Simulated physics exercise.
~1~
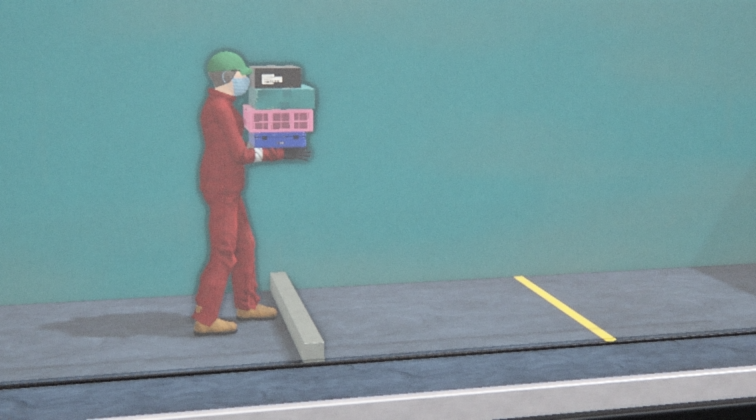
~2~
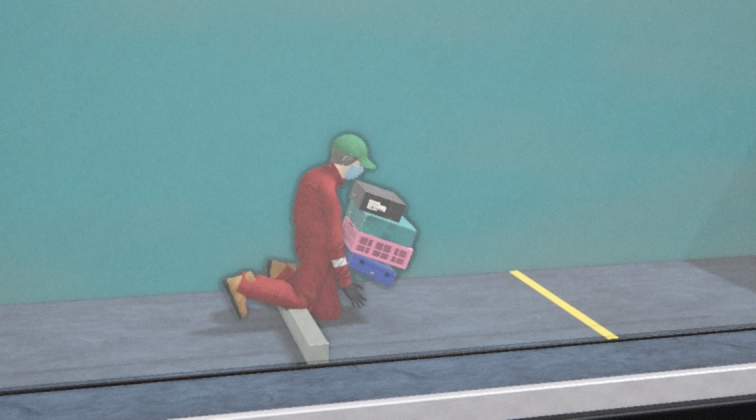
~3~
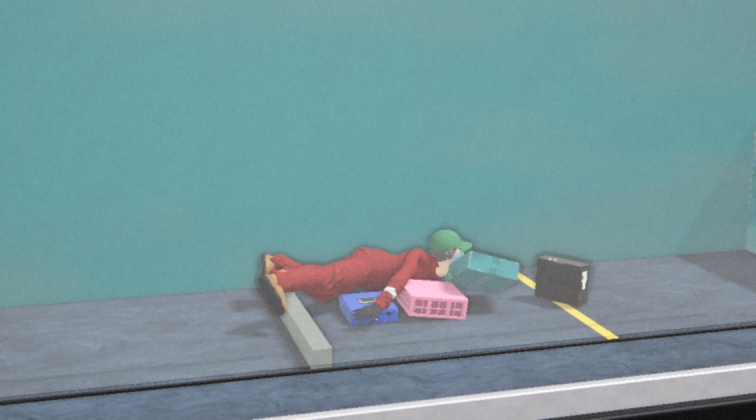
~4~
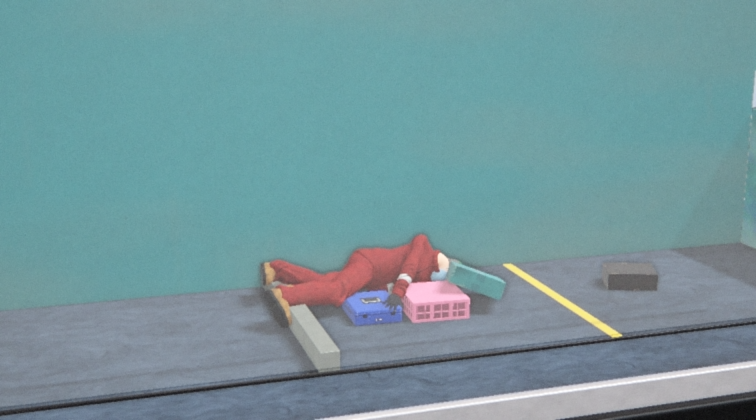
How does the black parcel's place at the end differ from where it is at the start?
At the start it sits on top of the stack held on the person's forearms, left of the yellow line. By the end it lies on the floor at the far right, beyond the yellow line.
